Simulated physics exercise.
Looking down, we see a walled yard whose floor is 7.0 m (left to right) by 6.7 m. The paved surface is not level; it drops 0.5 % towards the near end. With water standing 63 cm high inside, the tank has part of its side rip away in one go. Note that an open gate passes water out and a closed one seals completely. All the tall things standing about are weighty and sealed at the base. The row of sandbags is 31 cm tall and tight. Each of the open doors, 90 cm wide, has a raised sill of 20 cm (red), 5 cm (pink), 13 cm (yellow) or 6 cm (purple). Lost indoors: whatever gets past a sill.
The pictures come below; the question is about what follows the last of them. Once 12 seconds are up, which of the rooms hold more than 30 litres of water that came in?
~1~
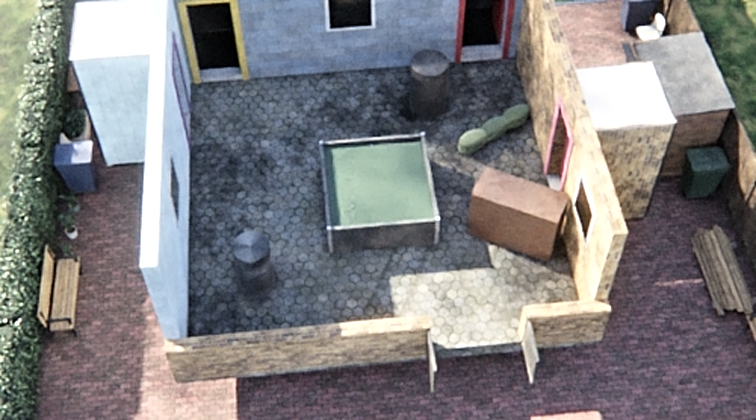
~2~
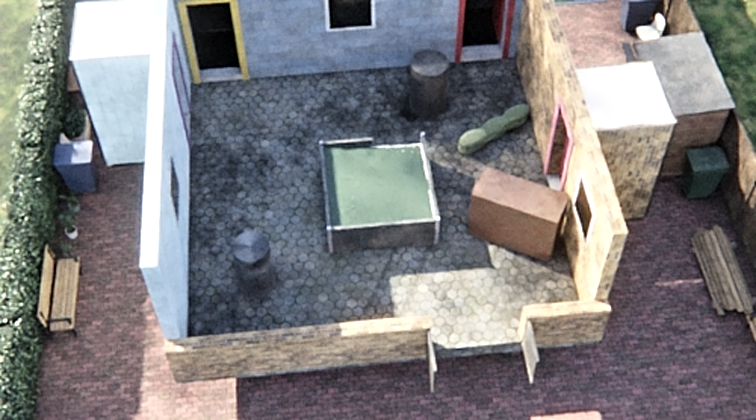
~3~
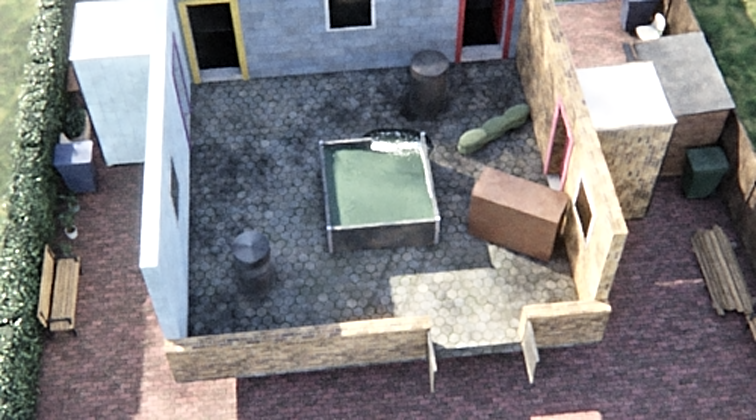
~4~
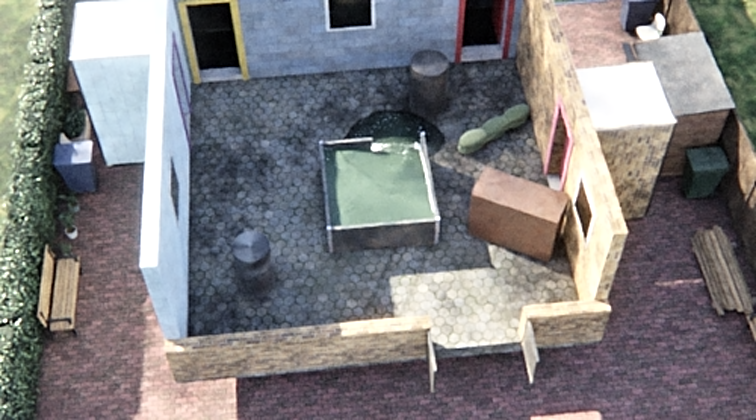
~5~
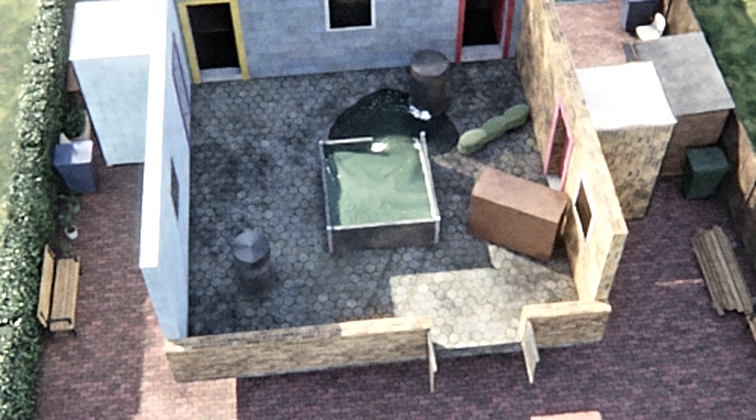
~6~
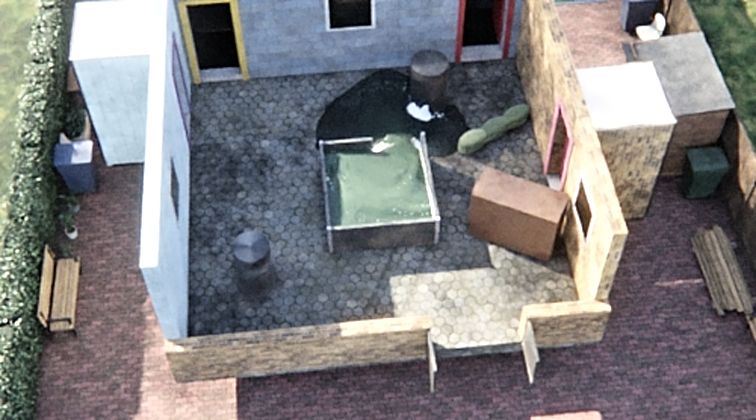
Red door - 30 litres or less. Pink door - 30 litres or less. Yellow door - 30 litres or less. Purple door - more than 30 litres.
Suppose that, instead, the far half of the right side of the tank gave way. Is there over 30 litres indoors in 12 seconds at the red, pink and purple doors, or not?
Door by door - red: Within bounds, pink: Out of bounds, purple: Within bounds.
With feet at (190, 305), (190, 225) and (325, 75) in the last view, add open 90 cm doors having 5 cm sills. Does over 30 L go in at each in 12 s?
Taking them in order, the first gets too little, the second too little and the third enough.
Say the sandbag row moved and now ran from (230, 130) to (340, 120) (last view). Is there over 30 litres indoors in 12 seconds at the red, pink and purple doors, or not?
Then: Red under, pink past it, purple over.
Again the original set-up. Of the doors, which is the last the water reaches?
Pink.
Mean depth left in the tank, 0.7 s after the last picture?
I'd put the mean depth near 45 centimetres.
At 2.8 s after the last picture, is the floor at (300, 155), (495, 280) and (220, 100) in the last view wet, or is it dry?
Untouched, untouched, soaked.
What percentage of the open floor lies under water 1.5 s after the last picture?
Close to 25 in a hundred.
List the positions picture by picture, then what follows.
In the first picture, the tank at (378, 183) is whole and still, 63 cm deep.
In the second picture, the front is at a hidden place, 0.6 m from the gap on the tank's far side; 0.2 m2 of floor is under water; 63 cm left at the back of the tank.
In the third picture, the front is at (370, 135), 0.9 m from the gap on the tank's far side; 0.9 m2 of floor is under water; 63 cm left at the back of the tank.
In the fourth picture, water pours out on the tank's far side and has run 1.3 m, to (379, 115); typically 7 cm deep outside, 63 cm at the tank's back.
In the fifth picture, the front is at (393, 92), 1.9 m from the gap on the tank's far side; 3.1 m2 of floor is under water; 62 cm left at the back of the tank.
In the sixth picture, water pours out on the tank's far side and has run 2.5 m, to (393, 74); typically 5 cm deep outside, 58 cm at the tank's back.
Then, 0.7 s after the last picture water covers 20 % of the floor and is deepest (37 cm) near (400, 158); red door not reached, pink door not reached, yellow door not reached, purple door not reached.
Then, 1.5 s after the last picture water covers 25 % of the floor and is deepest (34 cm) near (369, 70); red door 4 cm at the sill, 0 L in, pink door not reached, yellow door 2 cm at the sill, 0 L in, purple door not reached.
Then, 2.8 s after the last picture water covers 35 % of the floor and is deepest (30 cm) near (525, 113); red door 21 cm at the sill, 1 L in, pink door not reached, yellow door 6 cm at the sill, 0 L in, purple door 15 cm at the sill, 11 L in.
Then, 6.3 s after the last picture water covers 65 % of the floor and is deepest (18 cm) near (492, 123); red door 14 cm at the sill, 2 L in, pink door 2 cm at the sill, 0 L in, yellow door 8 cm at the sill, 4 L in, purple door 10 cm at the sill, 76 L in.
Then, 11.3 s after the last picture water covers 90 % of the floor and is deepest (10 cm) near (188, 360); red door 6 cm at the sill, 2 L in, pink door 4 cm at the sill, 2 L in, yellow door 10 cm at the sill, 4 L in, purple door 10 cm at the sill, 119 L in.
